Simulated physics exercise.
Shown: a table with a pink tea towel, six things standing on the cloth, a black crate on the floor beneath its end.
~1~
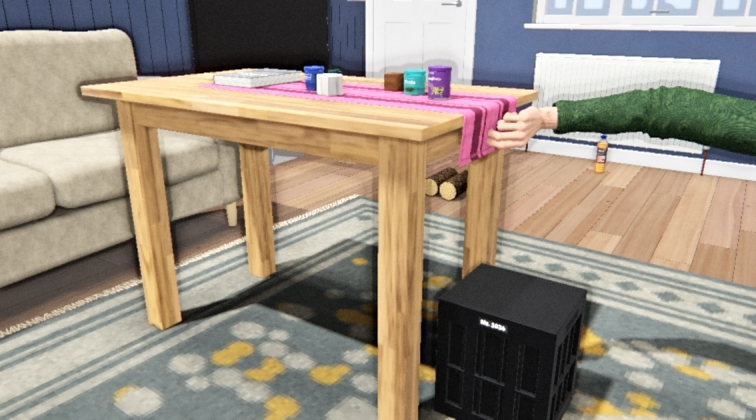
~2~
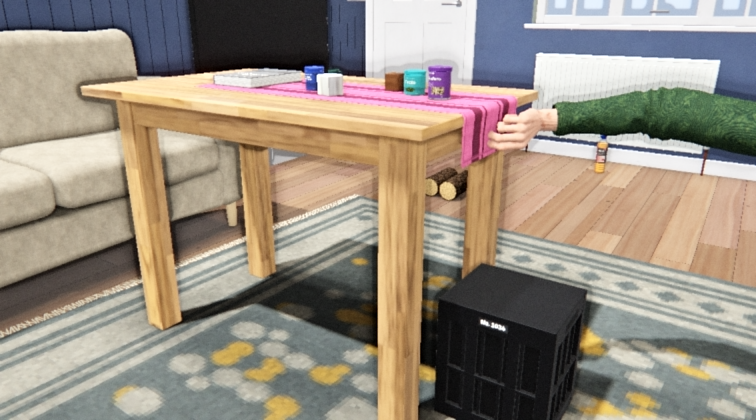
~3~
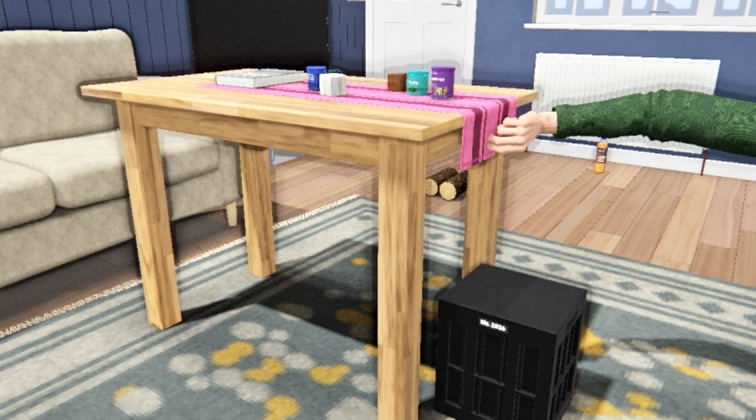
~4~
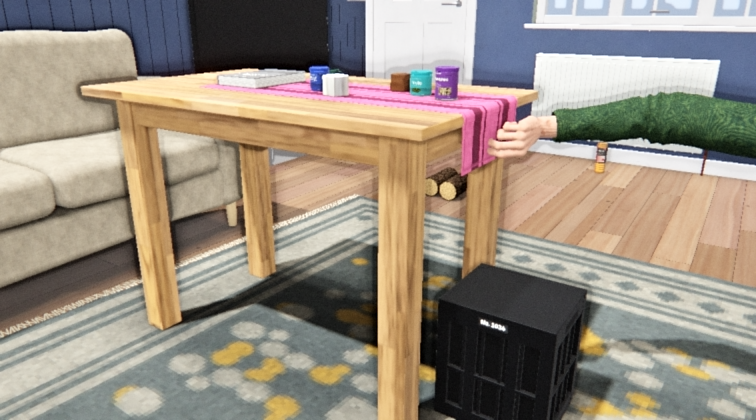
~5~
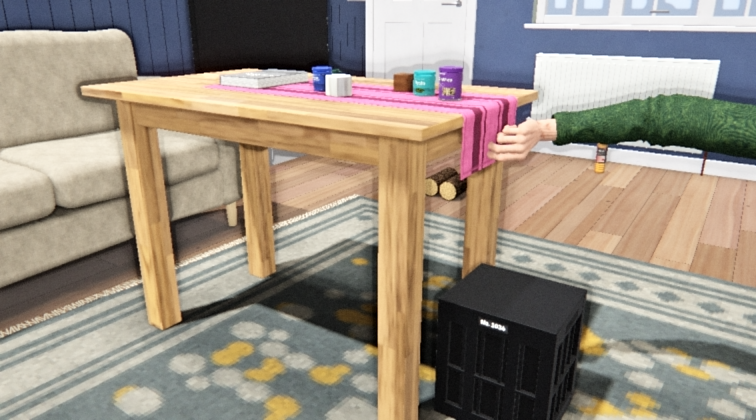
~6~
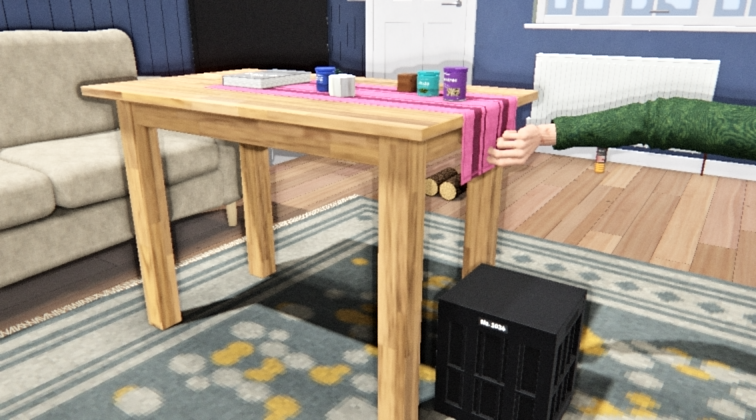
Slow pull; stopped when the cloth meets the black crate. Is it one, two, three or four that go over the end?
It is three.
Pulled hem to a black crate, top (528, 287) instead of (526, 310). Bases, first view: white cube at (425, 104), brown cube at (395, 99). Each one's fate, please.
First the white cube: It ends off the top. Then the brown cube: It ends off the top.
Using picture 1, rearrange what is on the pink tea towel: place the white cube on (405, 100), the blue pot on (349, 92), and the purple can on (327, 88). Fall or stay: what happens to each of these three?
The white cube ends up off the top, the blue pot ends up on top still, the purple can ends up on top still.
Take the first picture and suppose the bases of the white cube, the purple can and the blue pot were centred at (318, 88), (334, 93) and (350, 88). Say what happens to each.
As for the white cube, it holds its spot; the purple can, it holds its spot; the blue pot, it holds its spot.
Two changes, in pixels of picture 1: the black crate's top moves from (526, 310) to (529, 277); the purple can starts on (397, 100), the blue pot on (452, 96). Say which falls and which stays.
The purple can is lost, the blue pot is lost.
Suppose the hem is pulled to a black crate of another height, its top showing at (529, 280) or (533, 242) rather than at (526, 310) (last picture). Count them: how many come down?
Numbers: 2; 1.
Soon after, hem near (487, 229); purple can gone.
After that, hem near (486, 261); purple can and turquoise pot gone.
In the end, hem on the crate; purple can, turquoise pot and brown cube gone. Over the edge go three.
